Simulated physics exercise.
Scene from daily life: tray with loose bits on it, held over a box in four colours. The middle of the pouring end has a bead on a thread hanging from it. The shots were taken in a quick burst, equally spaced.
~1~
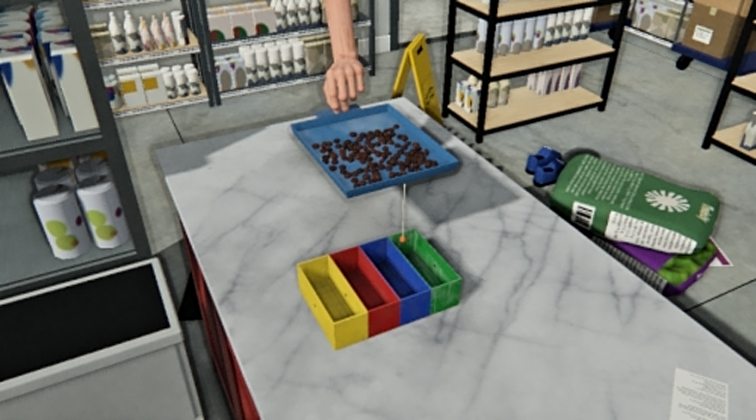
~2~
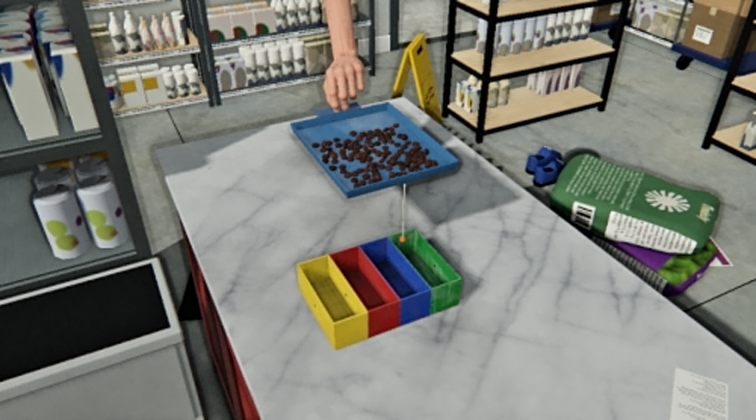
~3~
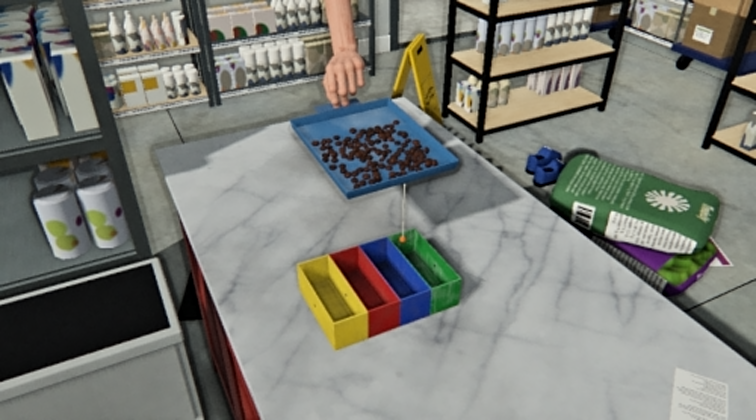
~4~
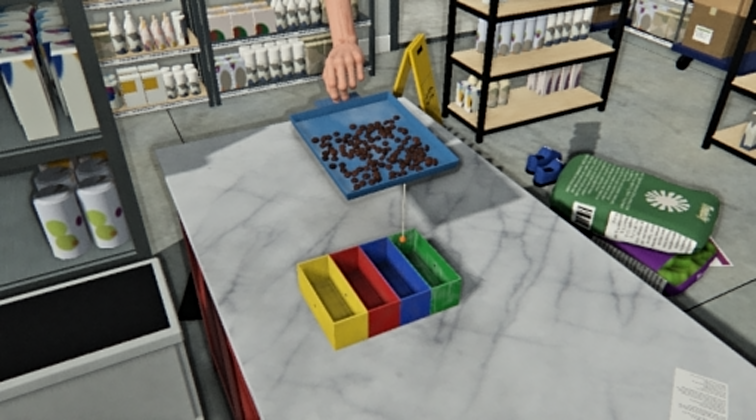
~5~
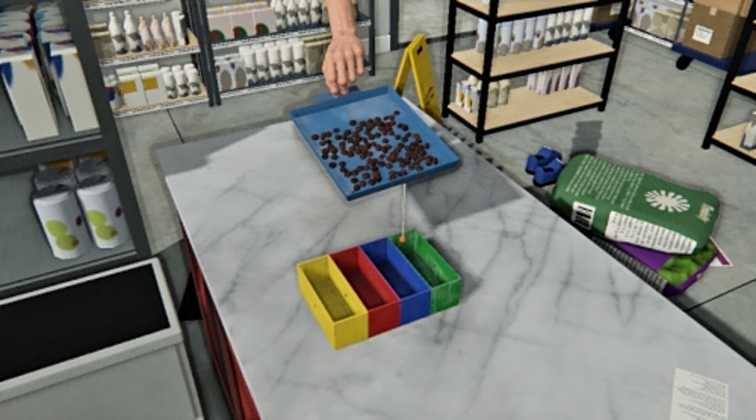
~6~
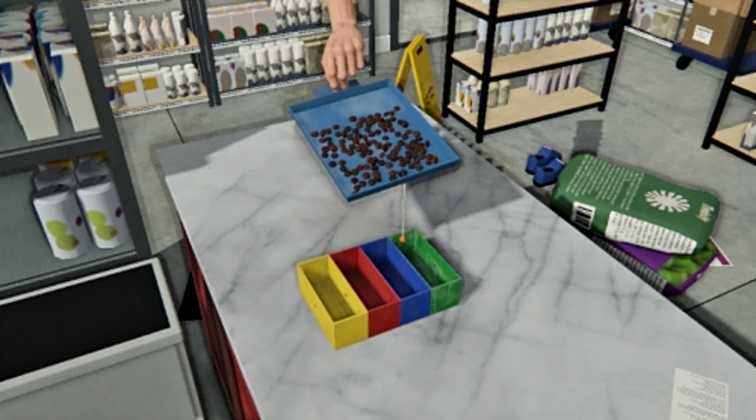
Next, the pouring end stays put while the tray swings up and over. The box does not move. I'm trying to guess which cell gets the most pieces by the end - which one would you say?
I would say the red one.
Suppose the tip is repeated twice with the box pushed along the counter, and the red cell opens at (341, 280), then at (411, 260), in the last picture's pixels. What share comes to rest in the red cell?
Trial 1 around 20 percent, trial 2 around 10 percent.
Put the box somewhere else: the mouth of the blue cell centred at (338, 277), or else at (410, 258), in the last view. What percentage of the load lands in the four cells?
Result: 80 % and 100 %.
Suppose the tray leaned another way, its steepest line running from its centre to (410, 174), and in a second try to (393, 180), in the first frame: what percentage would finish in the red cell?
I'd expect around 0 in a hundred first and around 20 in a hundred second.
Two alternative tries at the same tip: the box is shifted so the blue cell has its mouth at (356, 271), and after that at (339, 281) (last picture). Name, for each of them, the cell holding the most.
In the first try it is that blue cell, in the second it is the green one.
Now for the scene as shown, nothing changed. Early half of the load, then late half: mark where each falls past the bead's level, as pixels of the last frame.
(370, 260) for the early half, (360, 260) for the late half.
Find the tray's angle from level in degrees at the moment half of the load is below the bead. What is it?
I'd say close to 90 degrees.
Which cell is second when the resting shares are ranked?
The answer would be the blue one.
Soon, tray tipped steeply; nearly all on the tray; a stray few falling or outside the box.
A while on, tray tipped right over; a small part on the tray; about half in the red cell; about a quarter in the blue cell; a stray few in the yellow cell; a stray few in the green cell; a small part falling or outside the box.
Towards the end, tray tipped past a quarter turn; about two thirds in the red cell; about a quarter in the blue cell; a stray few in the yellow cell; a stray few in the green cell.
Finally, tray tipped past a quarter turn; about two thirds in the red cell; about a quarter in the blue cell; a stray few in the yellow cell; a stray few in the green cell.
